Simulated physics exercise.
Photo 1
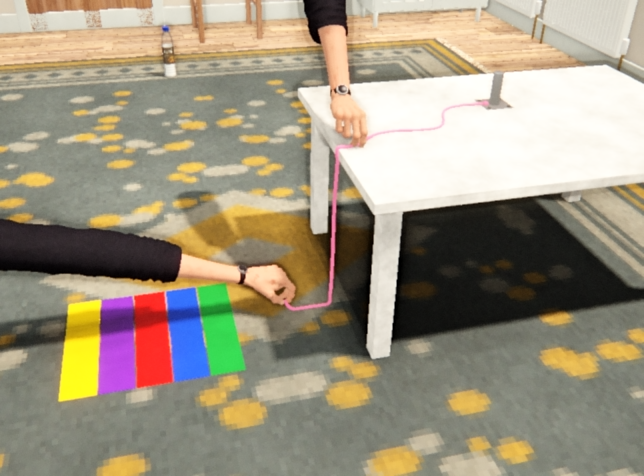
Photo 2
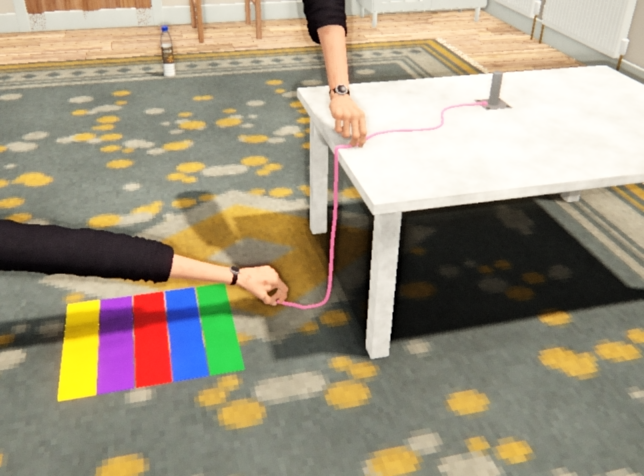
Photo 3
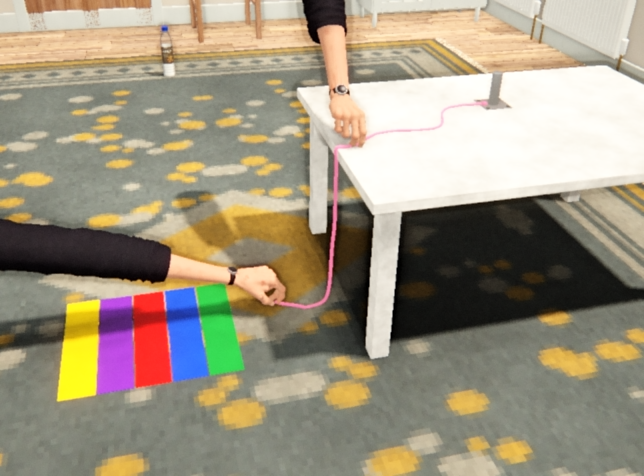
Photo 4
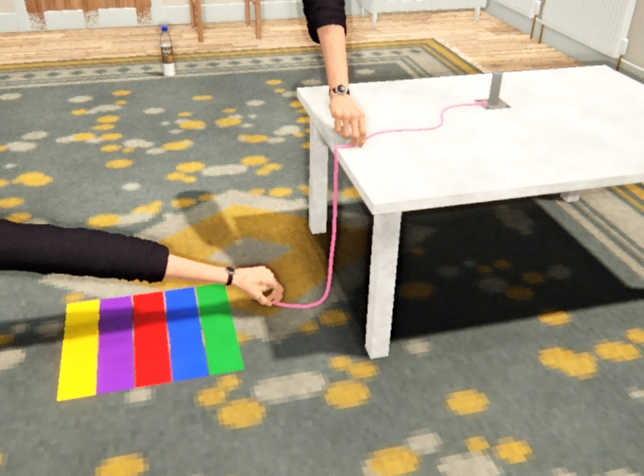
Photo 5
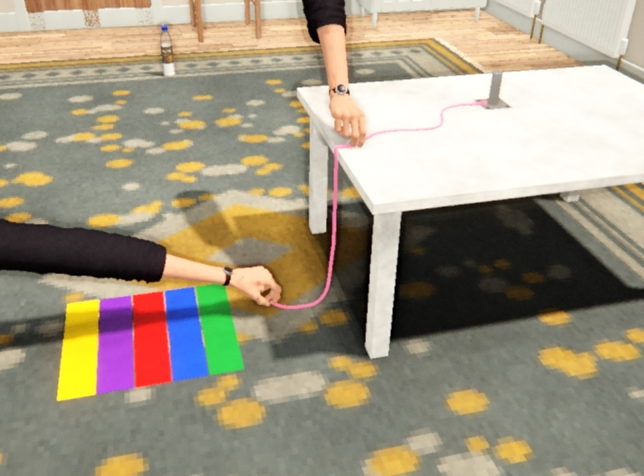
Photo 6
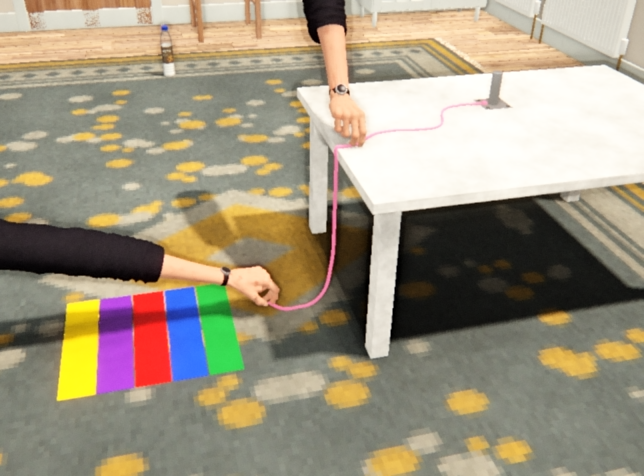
The clip opens on a pink cord running across a white table and over its edge, where one hand pinches it, while another hand holds its end near five coloured strips on a patterned carpet. The lower hand shifts slightly left, and the hanging cord's bend becomes rounder.
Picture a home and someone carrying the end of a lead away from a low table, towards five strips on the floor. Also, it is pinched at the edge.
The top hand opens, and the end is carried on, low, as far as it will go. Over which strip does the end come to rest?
Over the red strip.
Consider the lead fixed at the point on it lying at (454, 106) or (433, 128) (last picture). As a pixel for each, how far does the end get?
Approximately (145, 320) and (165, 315), respectively.
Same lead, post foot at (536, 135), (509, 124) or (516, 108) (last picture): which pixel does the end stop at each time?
It works out at around (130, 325), (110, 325) and (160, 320) for the three tries.
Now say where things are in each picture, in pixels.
In the first frame, end (285, 301); green (225, 355); blue (190, 360); red (154, 366); purple (117, 372); yellow (79, 378).
In the second frame, end (278, 302); lead through (457, 106) (438, 127) (373, 135) (336, 172) (333, 238) (328, 294).
In the third frame, end (275, 302).
In the fourth frame, end (273, 302); lead through (457, 106) (437, 127) (373, 135) (336, 171) (334, 238) (326, 294).
In the fifth frame, end (271, 302).
In the sixth frame, end (269, 302); lead through (457, 106) (437, 127) (373, 135) (336, 171) (334, 238) (322, 294).
A little later, end near (205, 312); over green.
Next, end near (165, 317); over red.
When it is tight, end near (141, 321); over red. The end stops over the red strip.
